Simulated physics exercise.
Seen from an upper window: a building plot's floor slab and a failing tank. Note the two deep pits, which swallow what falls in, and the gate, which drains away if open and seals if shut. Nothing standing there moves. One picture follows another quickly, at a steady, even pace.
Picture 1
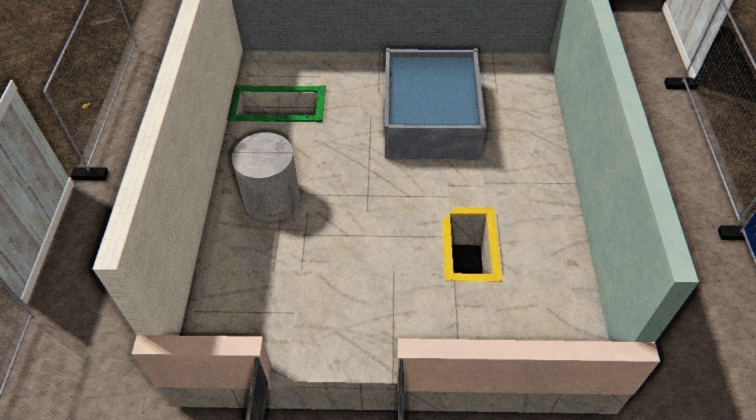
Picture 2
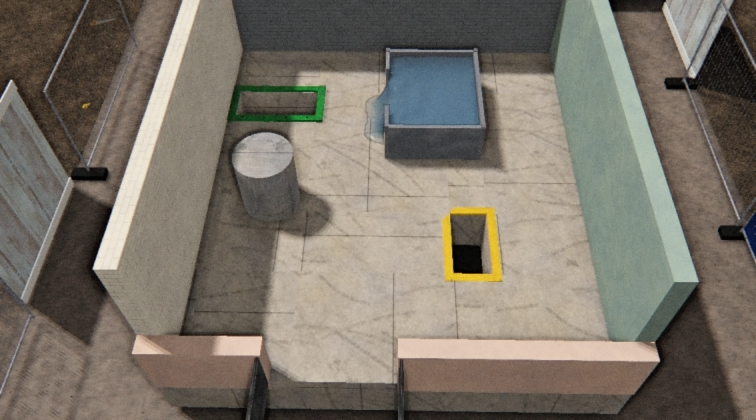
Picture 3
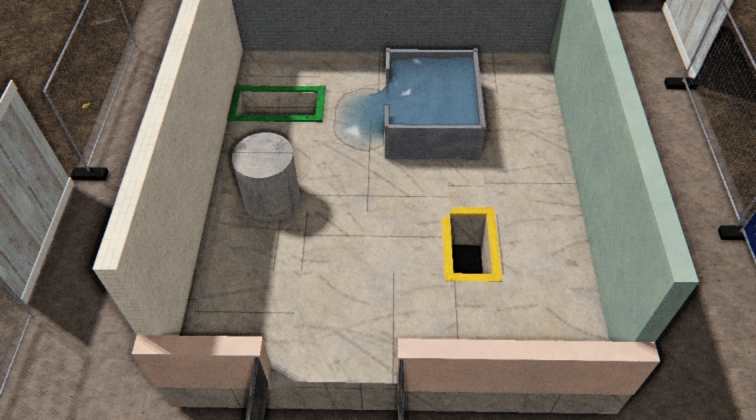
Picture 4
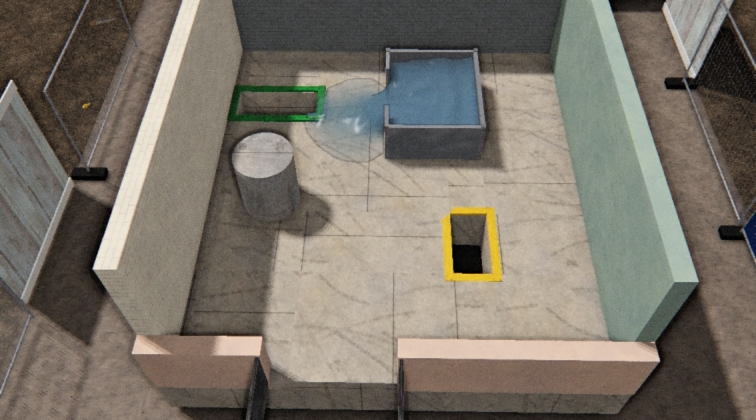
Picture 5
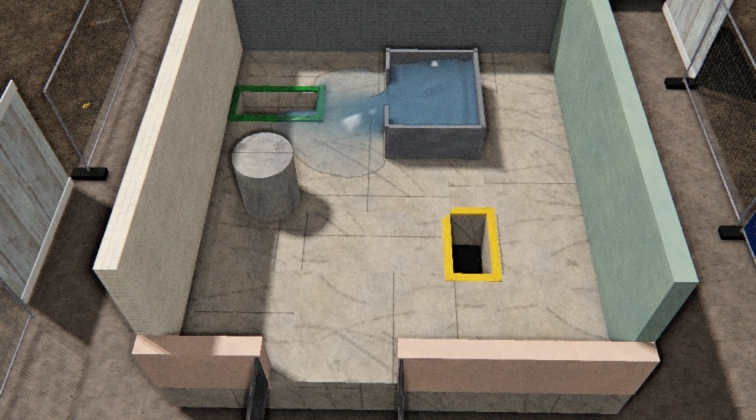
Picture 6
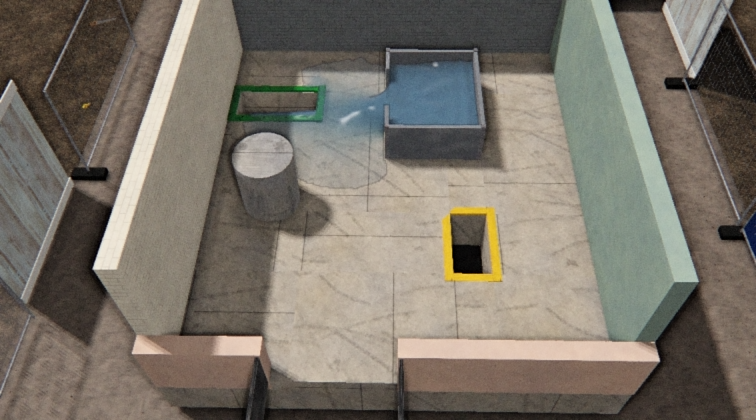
A raised grey tank of blue water stands near the back of a walled concrete floor slab, seen from high above. A green-edged pit lies to its left with a grey cylinder just below, a yellow-edged pit sits right of centre, and pale, green and pink walls surround them. The water is still, then pours from the tank's left side and spreads leftward across the floor to the green-edged pit, while the camera stays fixed.
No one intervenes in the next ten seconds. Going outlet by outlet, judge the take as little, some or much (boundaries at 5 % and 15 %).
My judgement: The gate ends up with some, the green pit ends up with much, the yellow pit ends up with little.
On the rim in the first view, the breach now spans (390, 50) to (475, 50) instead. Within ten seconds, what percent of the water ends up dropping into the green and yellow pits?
I'd say the green pit gets around 20 percent and the yellow pit around 10 percent.
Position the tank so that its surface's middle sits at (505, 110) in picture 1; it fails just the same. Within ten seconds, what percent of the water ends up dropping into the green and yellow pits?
The green pit ends up with 20 per cent and the yellow pit with 0 per cent.
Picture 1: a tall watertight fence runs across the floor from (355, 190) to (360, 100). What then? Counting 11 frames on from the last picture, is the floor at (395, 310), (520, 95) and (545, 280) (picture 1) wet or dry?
First submerged, second spared, third spared.
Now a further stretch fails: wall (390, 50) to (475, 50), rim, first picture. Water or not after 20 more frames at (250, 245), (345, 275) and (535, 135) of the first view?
First spot spared, second spot spared, third spot submerged.
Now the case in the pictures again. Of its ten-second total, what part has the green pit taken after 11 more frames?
Near 40 per cent, give or take.
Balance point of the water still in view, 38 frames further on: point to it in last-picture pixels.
Around pixel (340, 161).
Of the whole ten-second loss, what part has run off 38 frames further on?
I get 85 percent.
A moment on, water covers 20 % of the floor; the gate 0 %, the green pit 8 %, the yellow pit 0 %.
Next, water covers 30 % of the floor; the gate 0 %, the green pit 14 %, the yellow pit 0 %.
Then, water covers 40 % of the floor; the gate 0 %, the green pit 24 %, the yellow pit 0 %.
Later, water covers 50 % of the floor; the gate 3 %, the green pit 33 %, the yellow pit 0 %.
In the end, water covers 70 % of the floor; the gate 7 %, the green pit 35 %, the yellow pit 1 %.
